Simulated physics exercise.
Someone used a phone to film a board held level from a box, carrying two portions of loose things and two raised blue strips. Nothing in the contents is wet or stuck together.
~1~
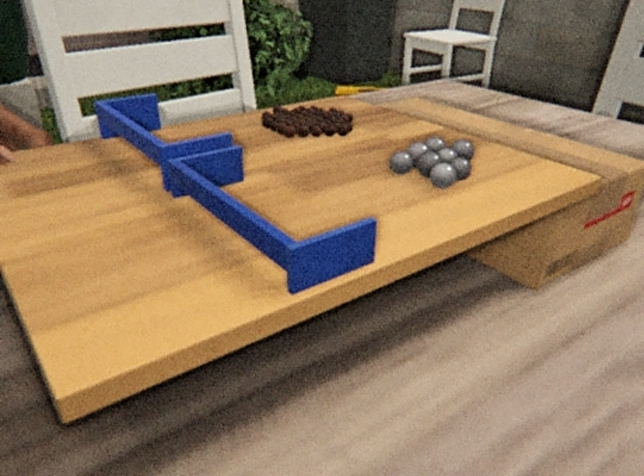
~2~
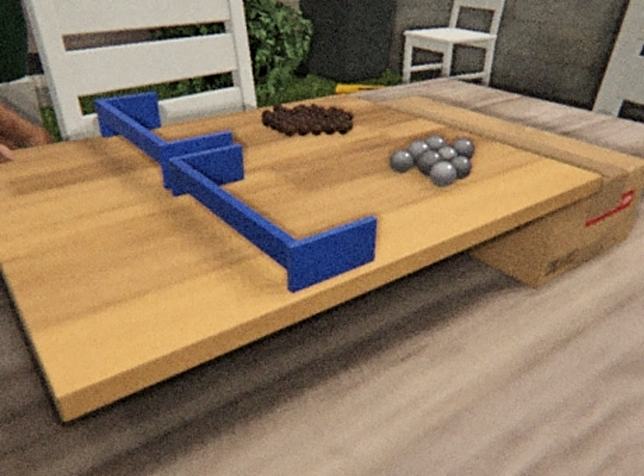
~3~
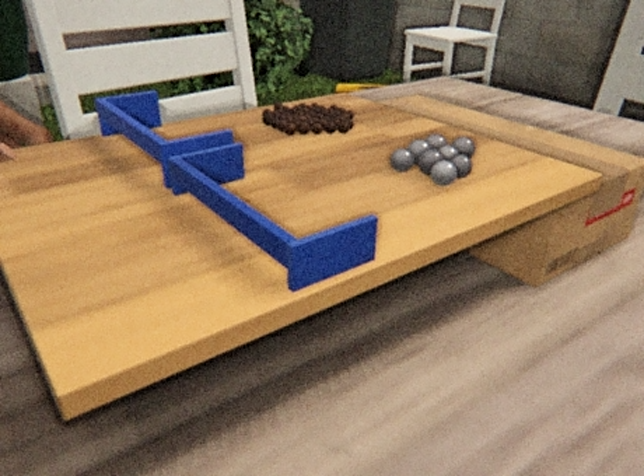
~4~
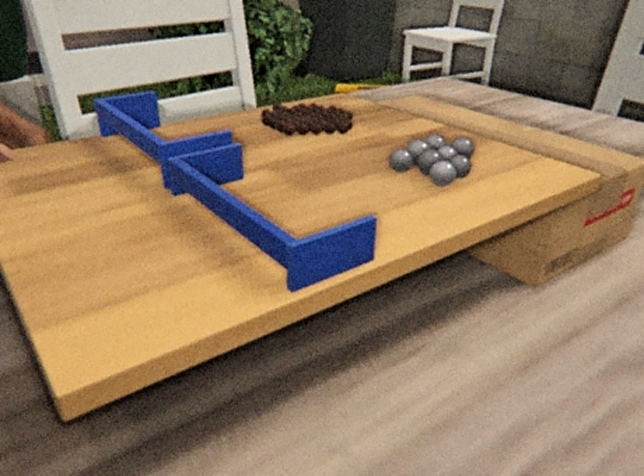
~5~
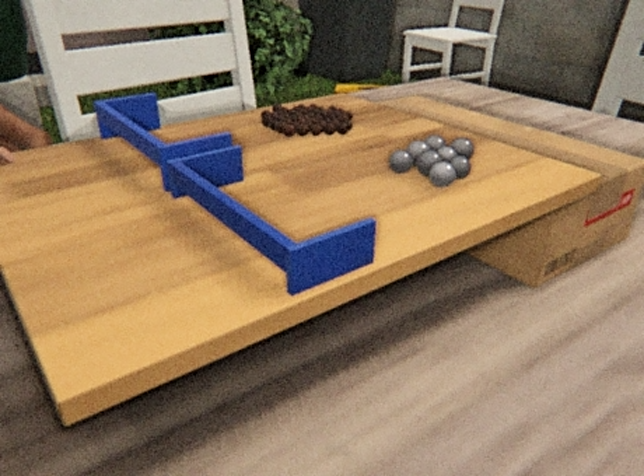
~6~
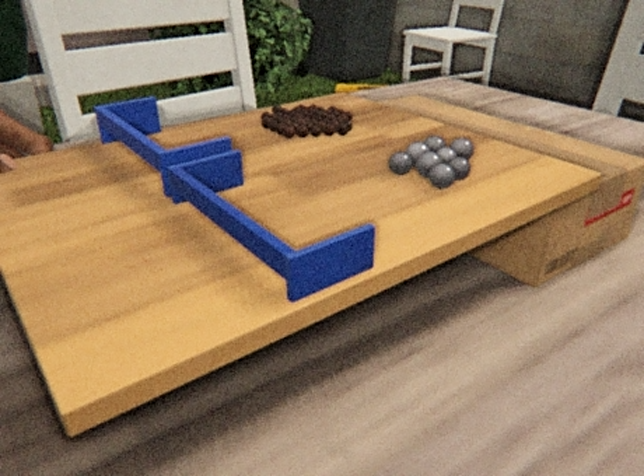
In this clip, a wooden board reaches out from a cardboard box on an outdoor table, carrying grey balls, small dark brown pieces and two blue barriers; it stays almost still before its left end dips very slightly.
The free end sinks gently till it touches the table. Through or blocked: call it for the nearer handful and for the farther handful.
Nearer handful - blocked, farther handful - through.
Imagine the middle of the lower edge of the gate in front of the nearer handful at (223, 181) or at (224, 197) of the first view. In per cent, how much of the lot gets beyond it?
About 100 %, then 100 %.
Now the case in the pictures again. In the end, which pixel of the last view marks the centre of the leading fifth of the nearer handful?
About (271, 309).
Then, 0.37 s on from there, board sloping at 7°; nearer handful on its way down; farther handful on its way down.
Then, 0.77 s on from there, board sloping at 13°; nearer handful has reached its gate; farther handful near half past its gate.
Then, 1.24 s on from there, board resting at 14°; nearer handful has reached its gate; farther handful the whole lot past its gate.
In the end, board resting at 14°; nearer handful gathered behind its gate; farther handful the whole lot past its gate.
